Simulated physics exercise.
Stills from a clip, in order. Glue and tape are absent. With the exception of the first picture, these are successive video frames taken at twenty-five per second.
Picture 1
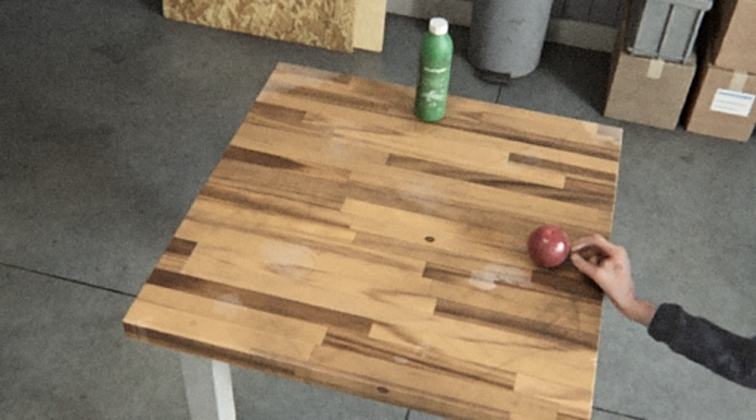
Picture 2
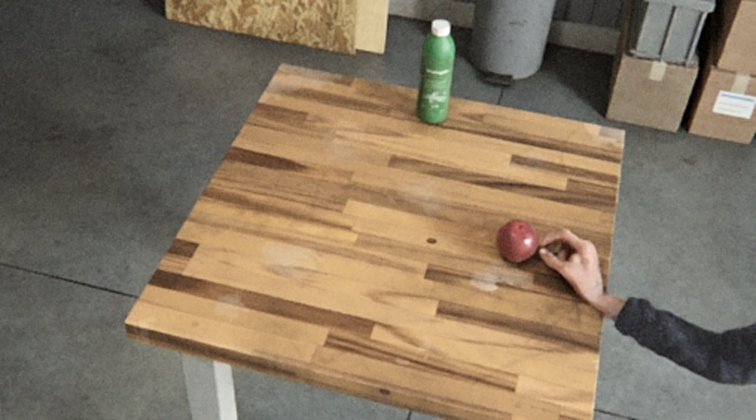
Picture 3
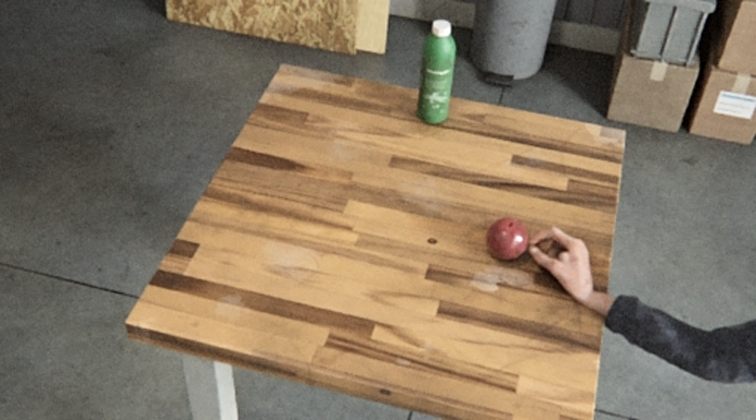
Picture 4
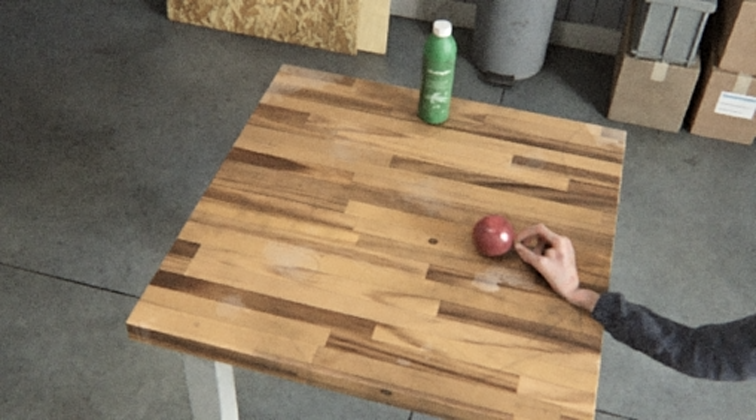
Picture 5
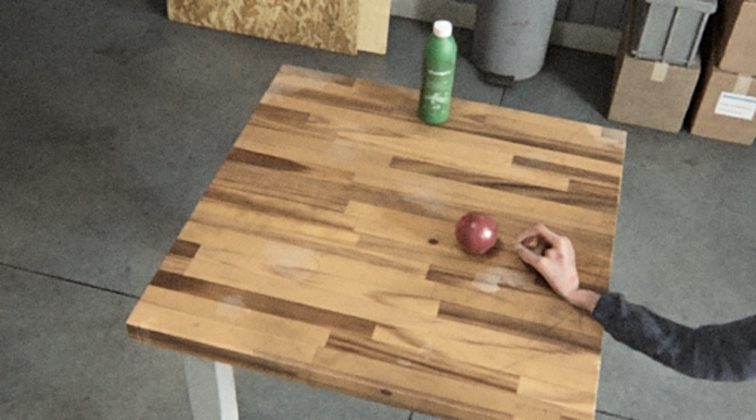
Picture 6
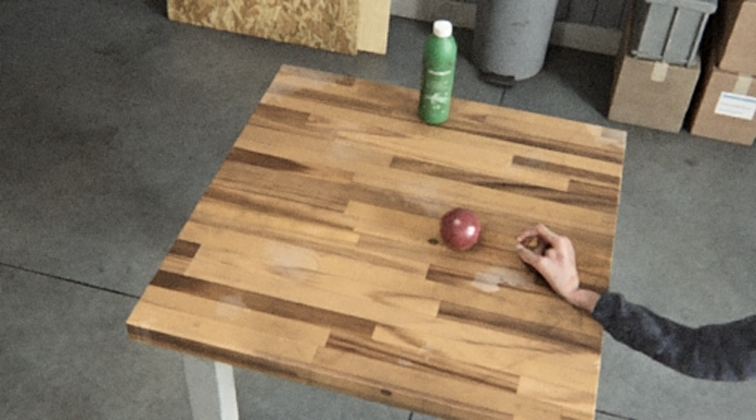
A hand pushes a red apple left across a wooden table, and it rolls from the fingers.
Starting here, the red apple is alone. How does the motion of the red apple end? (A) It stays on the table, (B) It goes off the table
The answer is B.
Then, 0.30 s later than the last frame, red apple moved well along near (343, 203).
Then, 0.80 s later than the last frame, red apple now off the table.
Then, 1.10 s later than the last frame, things are still on the move.
When it is over, off the table, red apple.
